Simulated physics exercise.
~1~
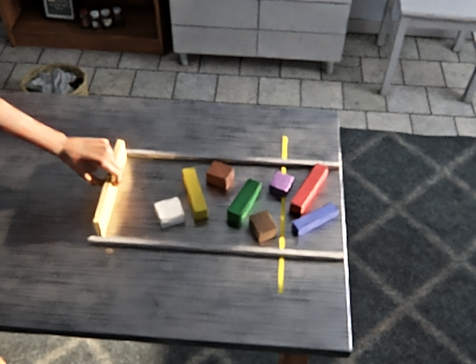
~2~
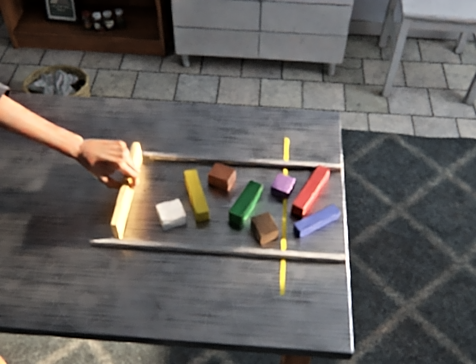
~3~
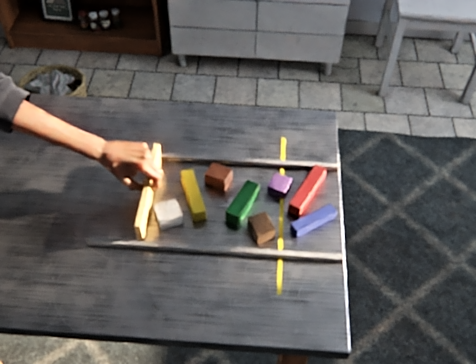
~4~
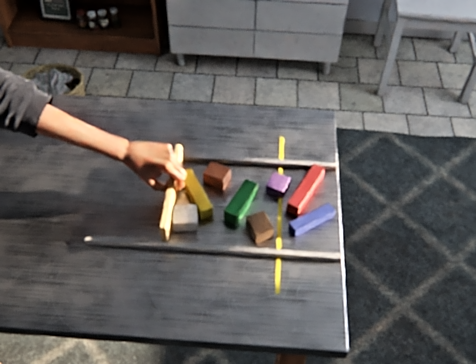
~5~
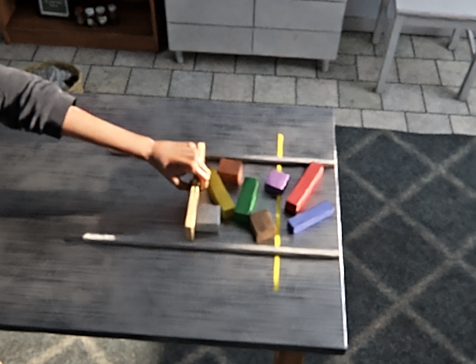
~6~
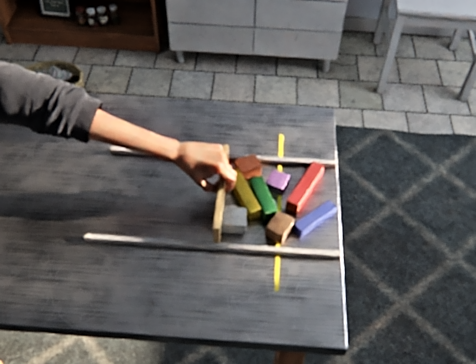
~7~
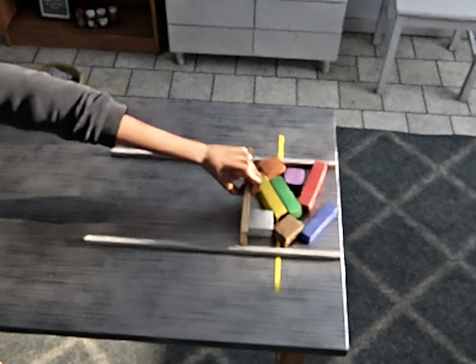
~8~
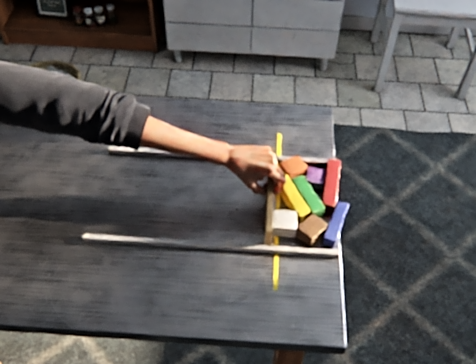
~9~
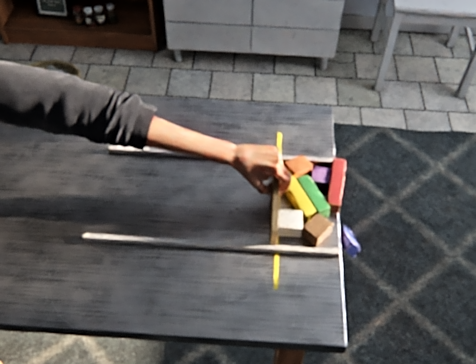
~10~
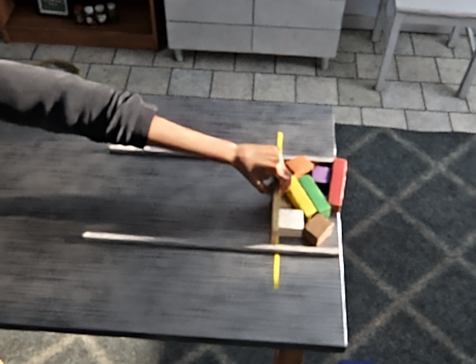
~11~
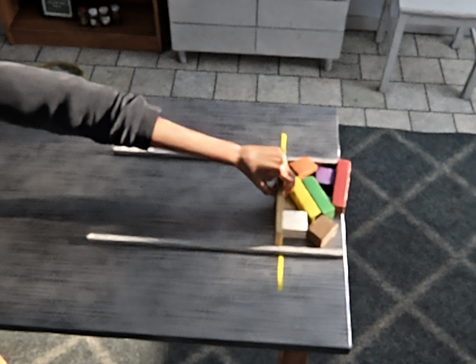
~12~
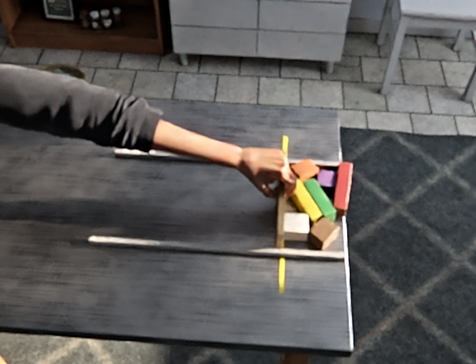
A hand slides an upright wooden board rightward along a dark table between two rails, gathering colored blocks and sticks into a cluster and pushing them toward the edge. The blue bar tips off the right end and drops, and the board halts at the yellow tape with the others still on the table.
